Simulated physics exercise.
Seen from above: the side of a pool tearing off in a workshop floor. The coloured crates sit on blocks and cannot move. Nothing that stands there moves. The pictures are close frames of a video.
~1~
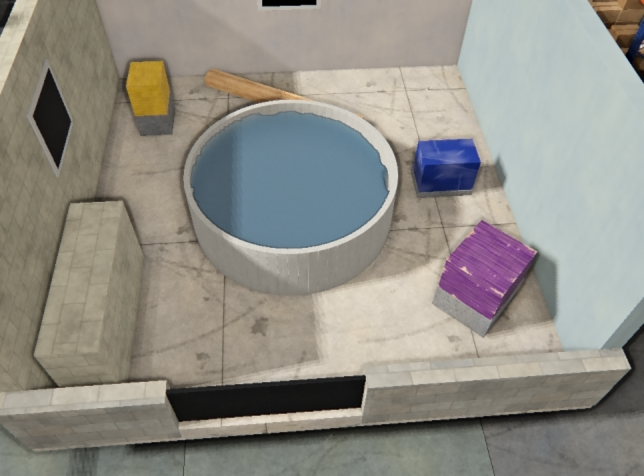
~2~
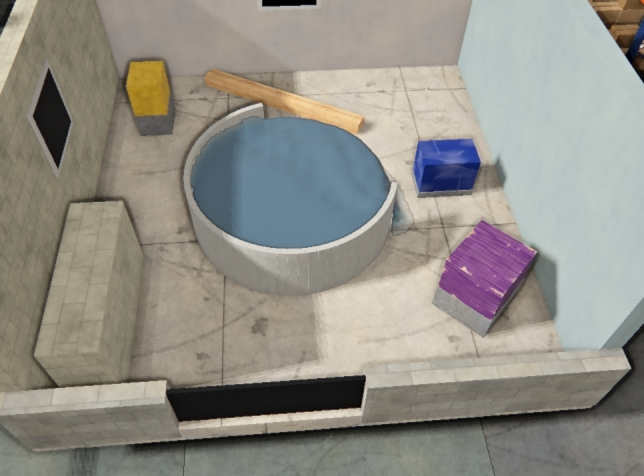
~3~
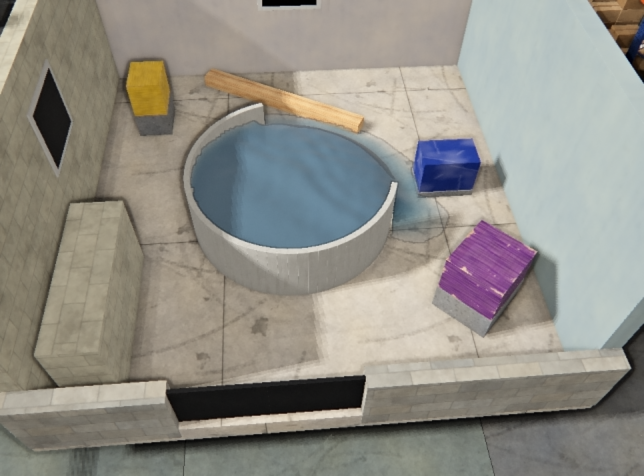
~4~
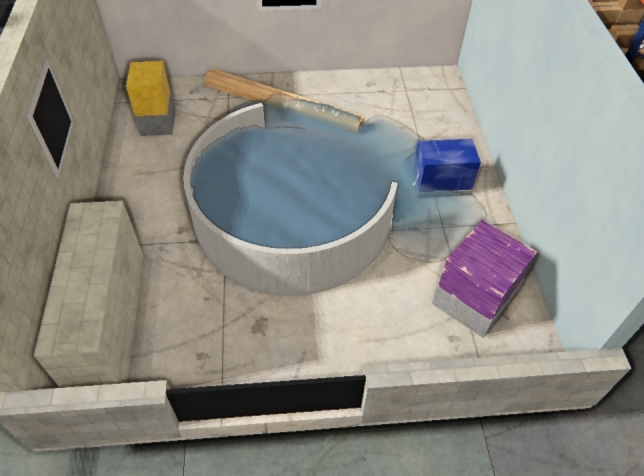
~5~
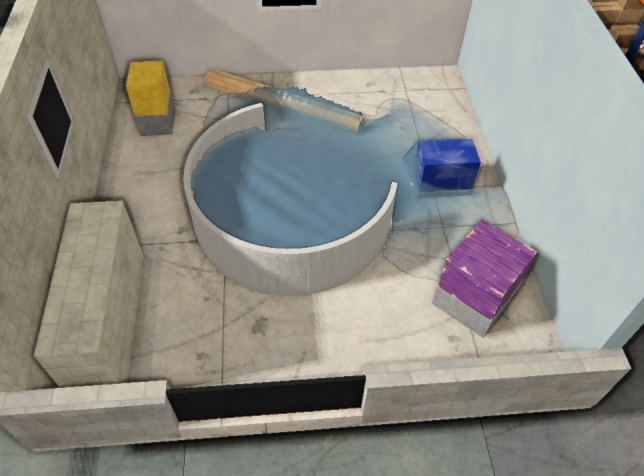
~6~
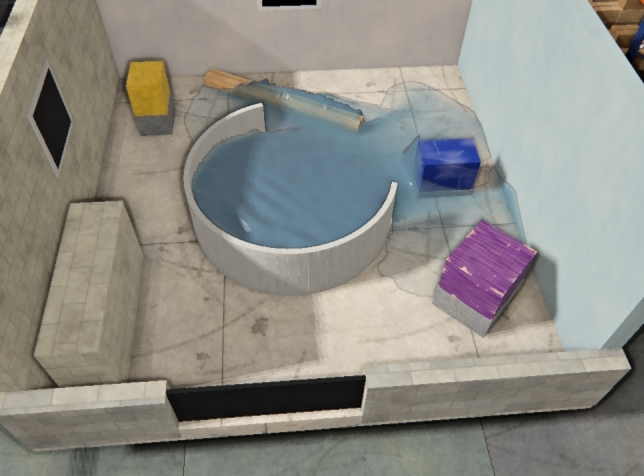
A workshop floor enclosed by pale walls is seen from above by a still camera. A round, pale-walled pool of blue water sits near the middle, with a wooden beam behind it, a yellow-topped block at upper left, a long stone block at left, and blue and purple blocks at right. The pool's far side opens, and water pours out, spreading around the blue block and along the beam.
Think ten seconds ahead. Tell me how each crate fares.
One by one: The purple crate escapes dry; the blue crate is wetted; the yellow crate escapes dry.
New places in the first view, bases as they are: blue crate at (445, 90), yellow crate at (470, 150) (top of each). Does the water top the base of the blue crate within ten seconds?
Then: Blue is wetted.
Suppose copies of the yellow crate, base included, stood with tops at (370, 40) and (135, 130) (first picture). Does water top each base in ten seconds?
As listed: Is soaked, escapes it.
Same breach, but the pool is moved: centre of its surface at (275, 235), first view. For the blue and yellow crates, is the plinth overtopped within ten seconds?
My reading: Blue is wetted, yellow is safe.
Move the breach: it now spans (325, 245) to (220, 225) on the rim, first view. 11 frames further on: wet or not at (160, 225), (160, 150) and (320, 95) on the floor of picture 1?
In turn: Wet, no water, free of water.
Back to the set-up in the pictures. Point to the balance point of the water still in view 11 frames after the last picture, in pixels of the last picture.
Close to (351, 152).
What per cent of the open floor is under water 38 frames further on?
Roughly 100 per cent.
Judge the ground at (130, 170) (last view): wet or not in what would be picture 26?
At that place: Wet.
A moment on, water covers 50 % of the floor; the purple crate water round its plinth, the blue crate water round its plinth, the yellow crate water round its plinth.
Next, water covers 60 % of the floor; the purple crate water round its plinth, the blue crate water round its plinth, the yellow crate water round its plinth.
Then, water covers 85 % of the floor; the purple crate water round its plinth, the blue crate water round its plinth, the yellow crate water round its plinth.
Later, water covers 100 % of the floor; the purple crate water round its plinth, the blue crate water round its plinth, the yellow crate water round its plinth.
In the end, water covers 100 % of the floor; the purple crate stayed above the water, the blue crate was topped, the yellow crate stayed above the water.
